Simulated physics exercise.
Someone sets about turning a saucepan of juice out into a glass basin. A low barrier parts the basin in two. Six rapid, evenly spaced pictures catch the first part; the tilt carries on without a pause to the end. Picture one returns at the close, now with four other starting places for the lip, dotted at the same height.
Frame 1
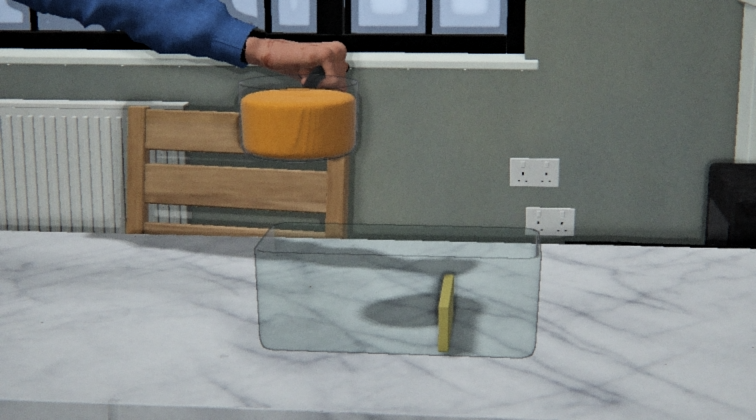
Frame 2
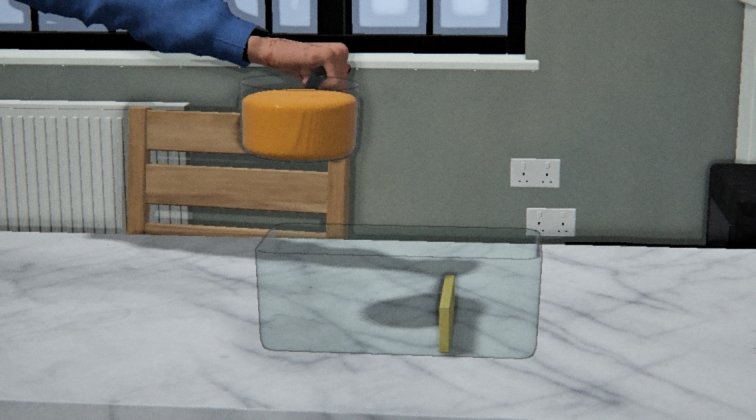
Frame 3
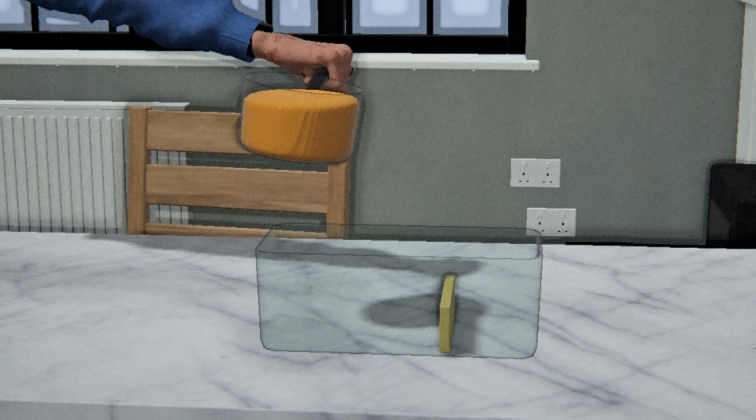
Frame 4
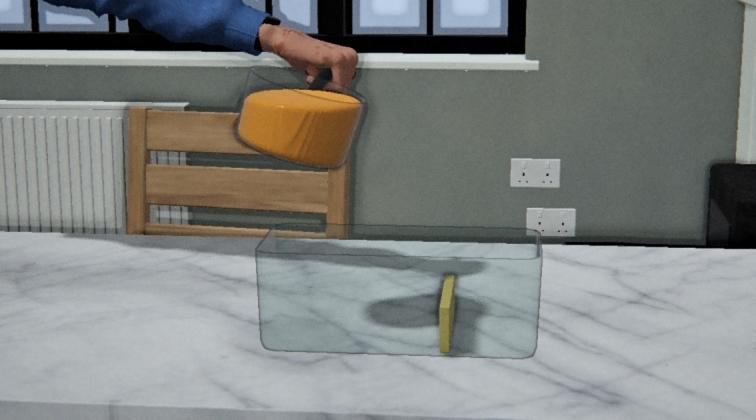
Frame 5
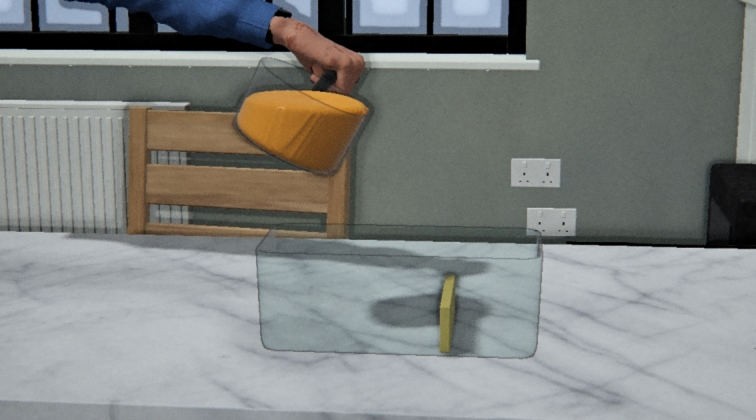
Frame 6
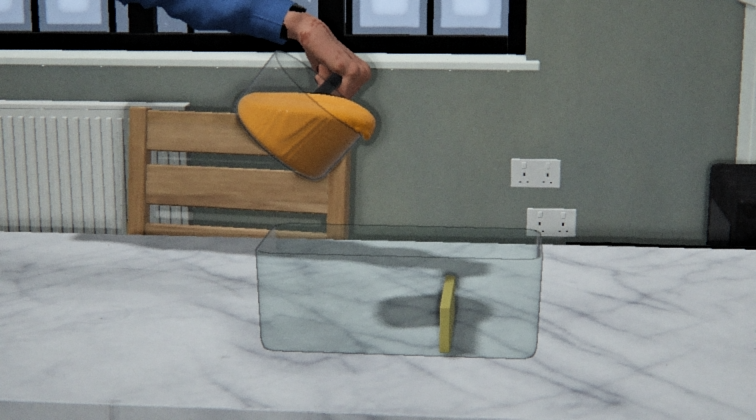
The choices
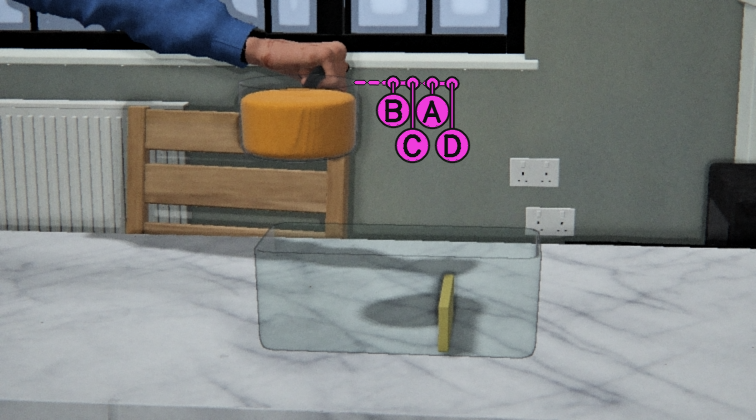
Above a glass basin on a marble counter, a hand gradually tilts a pan of orange juice.
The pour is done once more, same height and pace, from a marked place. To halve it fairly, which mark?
Dot C does it best.
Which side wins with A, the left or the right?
The right side.
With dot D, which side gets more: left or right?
The right one.
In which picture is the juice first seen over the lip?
In picture 5.
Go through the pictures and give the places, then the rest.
Upright, lip at (356, 82); basin from (260, 348) to (536, 357); top of the wall at (447, 290); nothing has left yet.
Upright, lip at (358, 85); nothing has left yet.
Tipped about 7°, lip at (361, 90); nothing has left yet.
Tipped about 16°, lip at (364, 100); nothing has left yet.
Tipped about 28°, lip at (367, 113); juice is over the lip, down to (367, 113).
Tipped about 41°, lip at (366, 129); juice is over the lip, down to (368, 134).
On the marked copy, A at (432, 83); B at (393, 82); C at (412, 83); D at (452, 83).
If A is chosen, about 28 % ends left of the wall and 65 % right of it; 7 % is lost outside.
If B is chosen, about 68 % ends left of the wall and 29 % right of it; 3 % is lost outside.
If C is chosen, about 51 % ends left of the wall and 46 % right of it.
If D is chosen, about 16 % ends left of the wall and 80 % right of it; 4 % is lost outside.
